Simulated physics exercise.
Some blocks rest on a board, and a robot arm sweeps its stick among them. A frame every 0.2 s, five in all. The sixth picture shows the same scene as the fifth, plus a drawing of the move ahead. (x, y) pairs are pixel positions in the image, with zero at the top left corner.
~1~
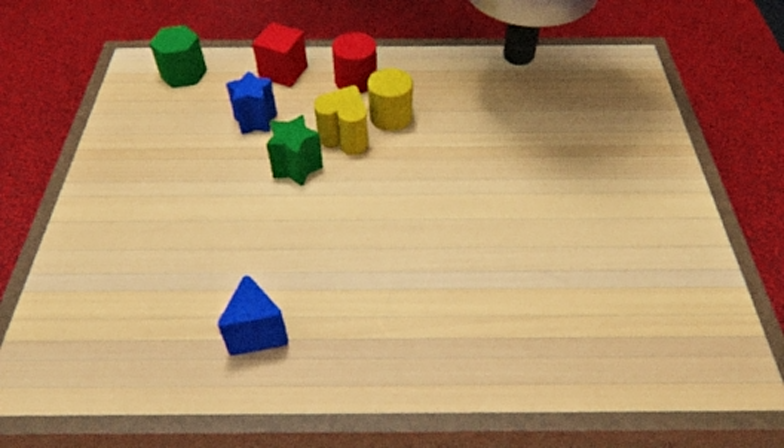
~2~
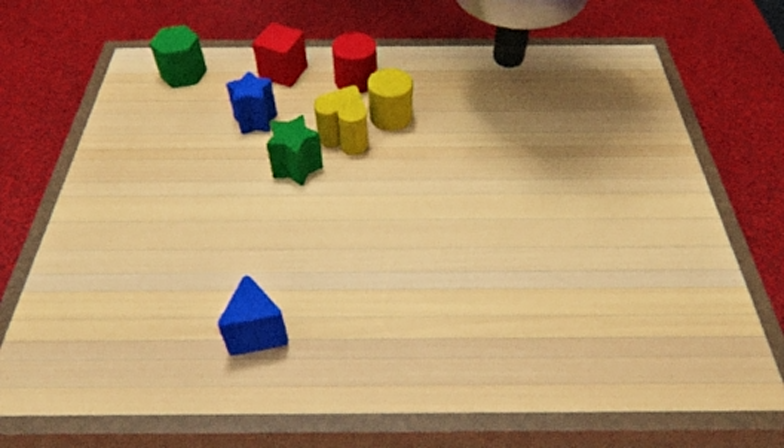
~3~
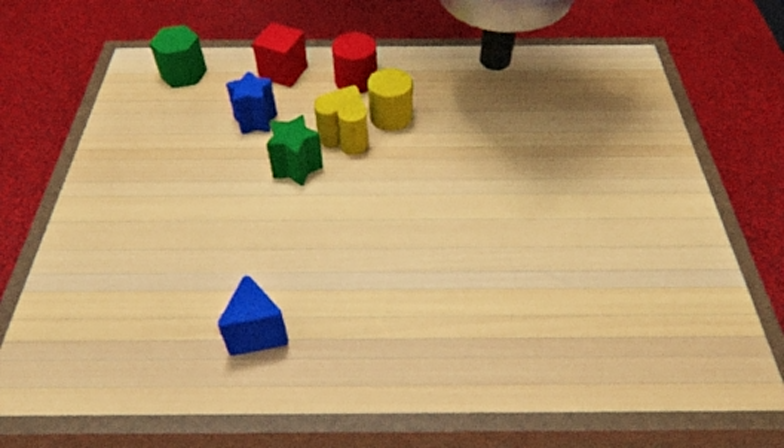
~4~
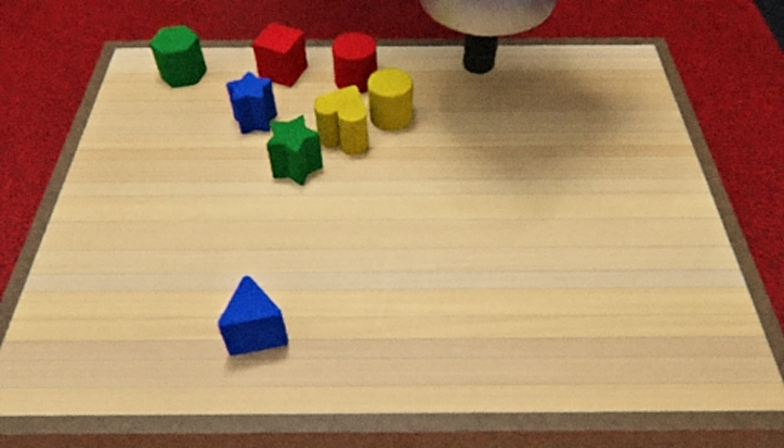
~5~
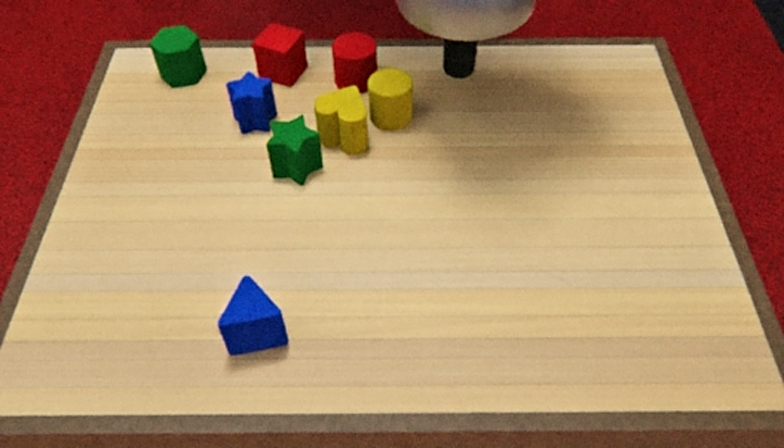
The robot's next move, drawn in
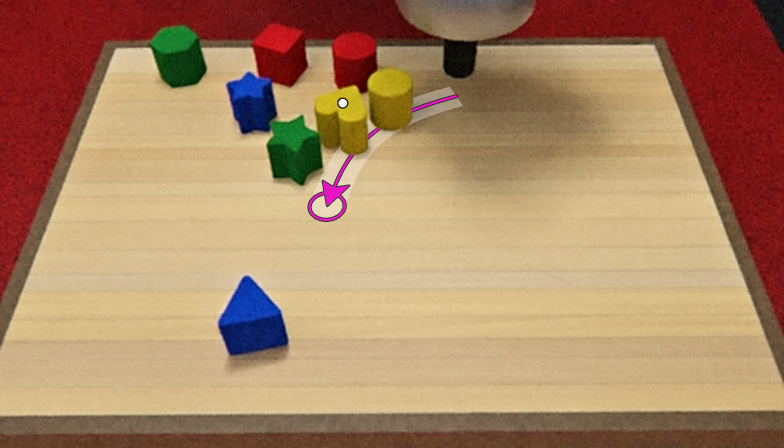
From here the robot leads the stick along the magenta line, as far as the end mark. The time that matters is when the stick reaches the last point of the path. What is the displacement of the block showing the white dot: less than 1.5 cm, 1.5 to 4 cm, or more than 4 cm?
Long, over 4 cm.
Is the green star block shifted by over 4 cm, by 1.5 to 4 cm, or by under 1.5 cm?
Between 1.5 and 4 cm.
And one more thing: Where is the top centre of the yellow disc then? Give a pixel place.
It should be at about (321, 100).
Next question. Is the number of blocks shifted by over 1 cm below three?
No, that is not how it ends up.
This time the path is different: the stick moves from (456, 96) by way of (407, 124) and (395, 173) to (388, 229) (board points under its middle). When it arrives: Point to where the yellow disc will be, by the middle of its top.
The centre of its top face lies at (365, 89).
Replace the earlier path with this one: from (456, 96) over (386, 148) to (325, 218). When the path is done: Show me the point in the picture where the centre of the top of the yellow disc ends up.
Just about (367, 86).
Path on the board, from (456, 96) over (398, 117) and (352, 154) to (327, 206); the dot is on the yellow heart.
What follows on the original path. One third of the way, stick (397, 91); green star block (287, 134); yellow heart (324, 107), turned 25° anticlockwise; yellow disc (359, 88).
Two thirds of the way, stick (350, 129); green star block (268, 140), turned 75° anticlockwise; yellow heart (271, 111), turned 45° anticlockwise; yellow disc (321, 100).
At the end, stick (324, 180); green star block (268, 140), turned 75° anticlockwise; yellow heart (271, 111), turned 45° anticlockwise; red disc in place; yellow disc (321, 100).
